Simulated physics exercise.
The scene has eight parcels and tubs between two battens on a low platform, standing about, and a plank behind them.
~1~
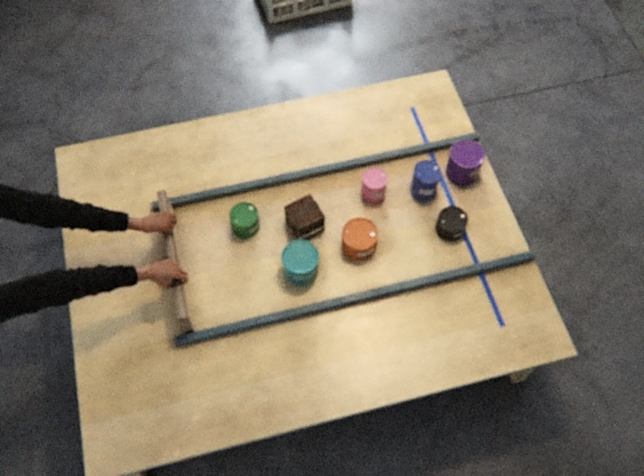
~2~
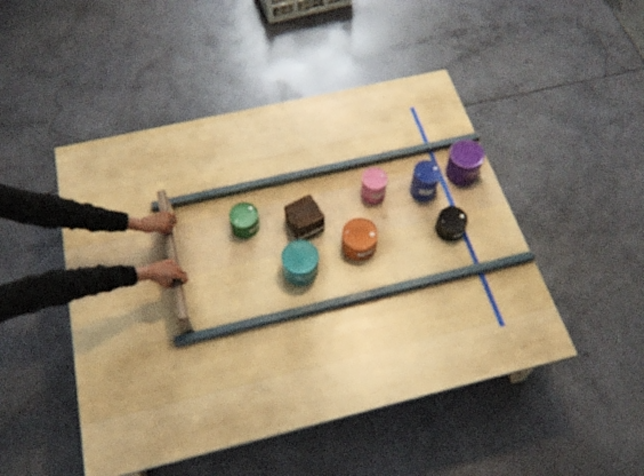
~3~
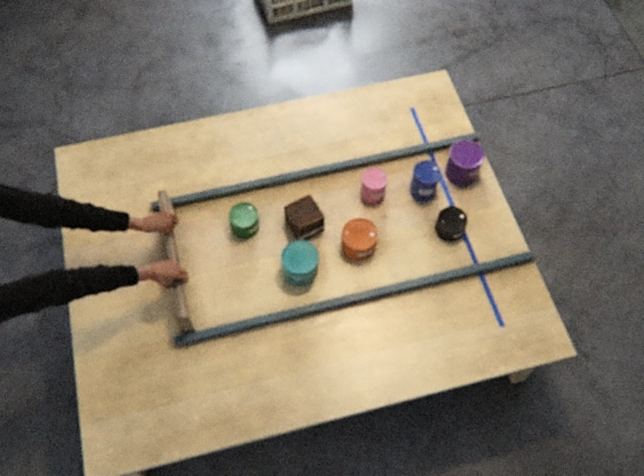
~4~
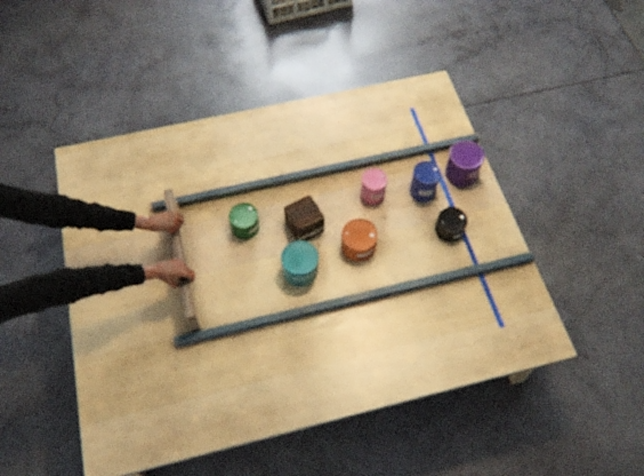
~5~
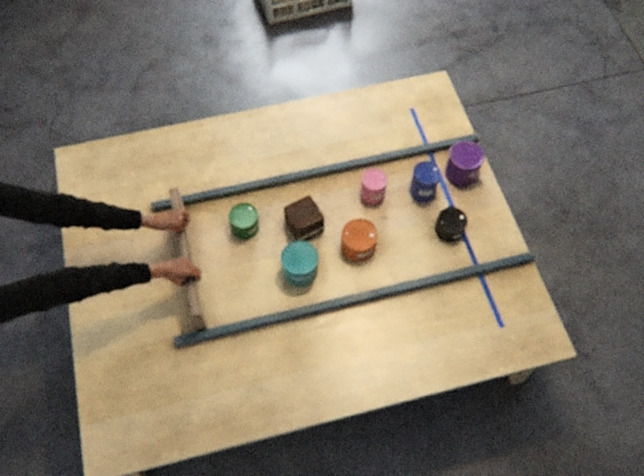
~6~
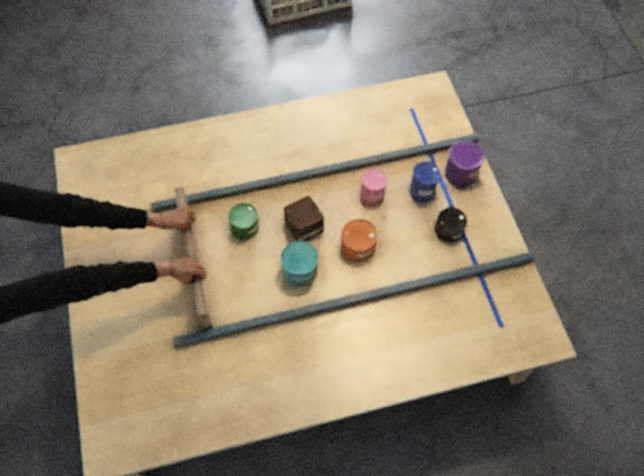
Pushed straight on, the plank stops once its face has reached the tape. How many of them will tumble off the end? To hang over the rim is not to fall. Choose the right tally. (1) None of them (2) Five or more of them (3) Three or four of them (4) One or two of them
The answer is 4.
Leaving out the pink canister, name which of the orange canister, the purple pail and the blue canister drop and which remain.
I'd say the orange canister stays up there, the purple pail heads down and the blue canister stays up there.
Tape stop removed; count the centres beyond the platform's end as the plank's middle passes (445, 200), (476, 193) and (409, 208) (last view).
1, 5 and 0.
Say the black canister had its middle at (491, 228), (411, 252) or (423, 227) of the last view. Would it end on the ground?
In turn it is safe; is safe; goes off the edge.
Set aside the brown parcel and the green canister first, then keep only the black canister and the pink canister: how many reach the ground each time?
Counts - first: 1, second: 1.
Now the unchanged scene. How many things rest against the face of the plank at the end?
It's 3.
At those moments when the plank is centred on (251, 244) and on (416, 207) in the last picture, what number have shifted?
First 1, after that 8.
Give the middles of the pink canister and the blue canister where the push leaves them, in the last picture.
Pink canister at about (473, 149), blue canister at about (487, 166).
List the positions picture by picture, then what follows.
Purple pail (464, 163); black canister (452, 224); blue canister (425, 181); plank (175, 260); tape (454, 207), in the first frame.
Black canister (451, 224); orange canister (359, 239), in the second frame.
Blue canister (425, 181); brown parcel (304, 218), in the third frame.
Purple pail (464, 164); turquoise pail (300, 264), in the fourth frame.
Black canister (451, 225); pink canister (373, 187), in the fifth frame.
Purple pail (464, 164); black canister (451, 225); blue canister (425, 182); plank (193, 257); tape (453, 208), in the sixth frame.
A little later, none off yet; purple pail at rest near (464, 164); black canister at rest near (451, 225); blue canister at rest near (425, 182).
When it is over, the number that fall off is one or two; down, purple pail.
